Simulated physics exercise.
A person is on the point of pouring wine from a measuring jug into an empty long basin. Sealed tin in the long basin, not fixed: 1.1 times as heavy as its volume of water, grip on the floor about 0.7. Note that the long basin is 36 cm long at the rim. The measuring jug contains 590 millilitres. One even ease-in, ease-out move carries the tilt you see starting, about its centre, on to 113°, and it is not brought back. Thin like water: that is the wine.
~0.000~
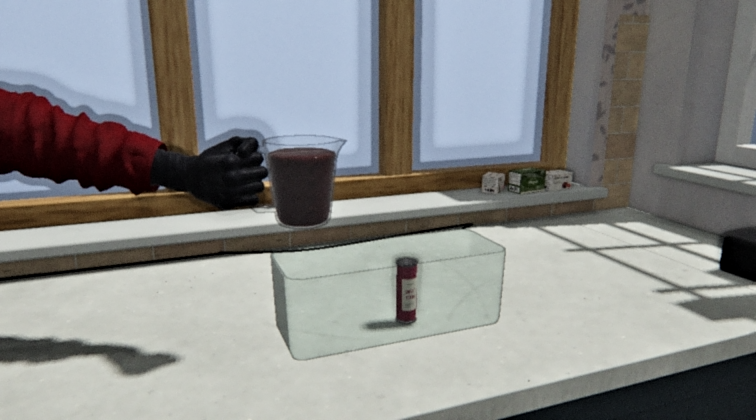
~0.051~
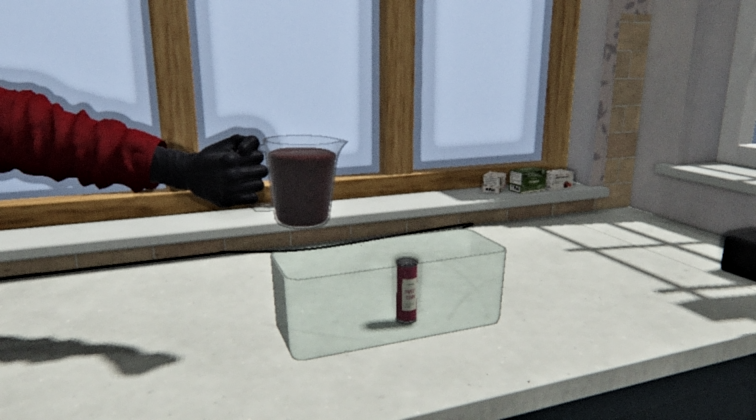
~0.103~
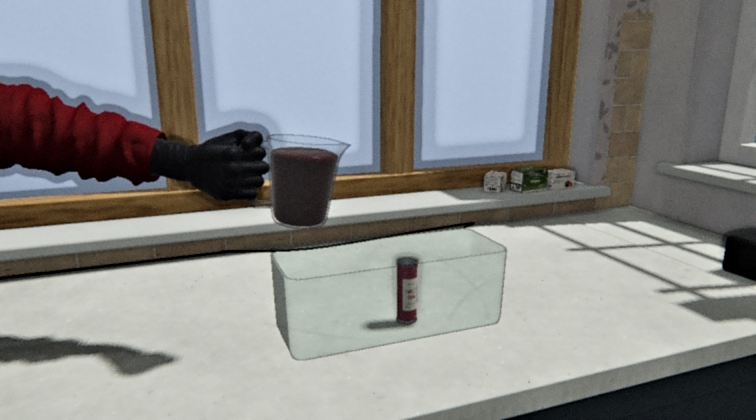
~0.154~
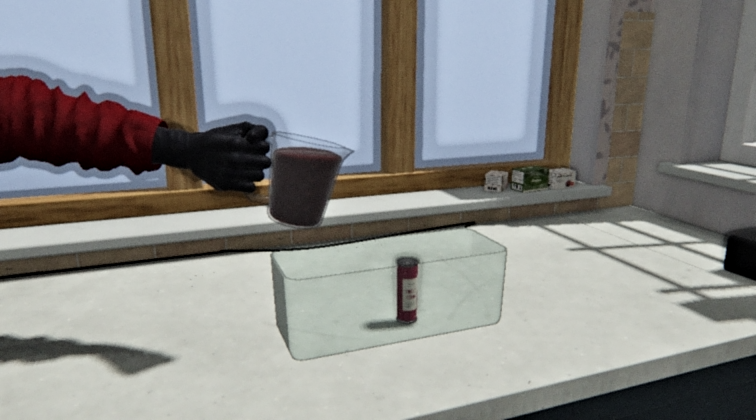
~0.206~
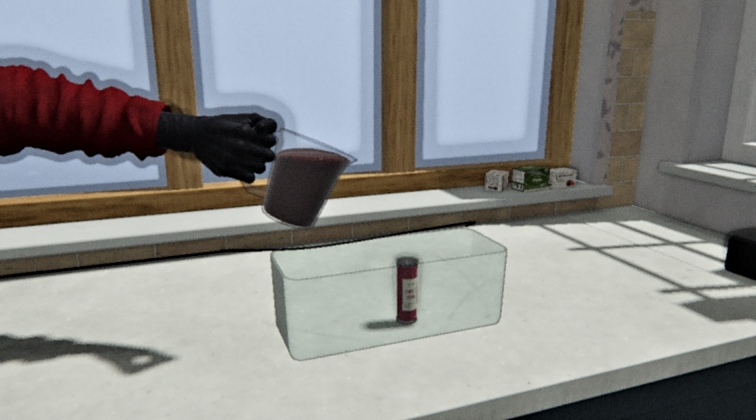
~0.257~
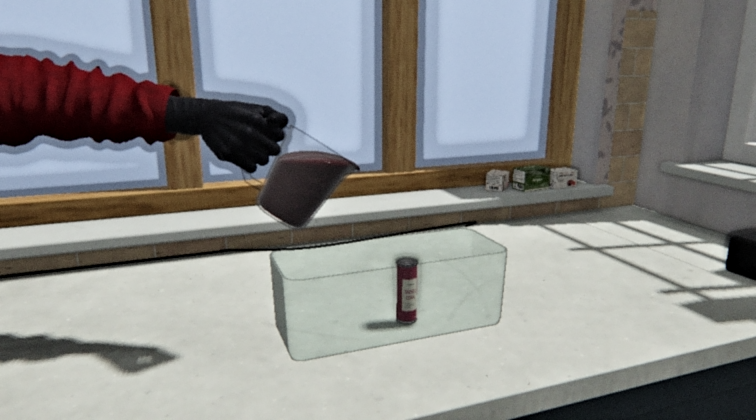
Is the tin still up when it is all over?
It ends up erect.
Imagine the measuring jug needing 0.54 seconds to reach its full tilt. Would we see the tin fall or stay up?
Result: Tin tipped over.
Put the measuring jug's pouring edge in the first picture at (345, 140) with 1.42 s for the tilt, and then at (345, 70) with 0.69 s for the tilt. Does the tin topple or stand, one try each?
In the first try it remains standing; in the second it comes down.
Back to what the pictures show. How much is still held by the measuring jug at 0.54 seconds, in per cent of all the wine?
At that time about 48 in a hundred parts are still held.
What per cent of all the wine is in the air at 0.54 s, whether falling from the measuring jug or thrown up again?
24 %.
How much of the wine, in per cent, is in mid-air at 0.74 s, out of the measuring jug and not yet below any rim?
8 per cent or so.
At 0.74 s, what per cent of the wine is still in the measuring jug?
6 in a hundred, give or take.
Then, 0.54 s in, the tilt is 100° and 48 per cent is still to pour; the tin stands where it began.
Then, 0.74 s in, the tilt is 113° and 6 per cent is still to pour; the tin leans 7°.
Then, 0.96 s in, the tilt is 113° and 0 per cent is still to pour; the tin leans 4°.
Then, 1.19 s in, the tilt is 113° and 0 per cent is still to pour; the tin stands 1 cm from where it began.
Finally, the tin stands 1 cm from where it began.
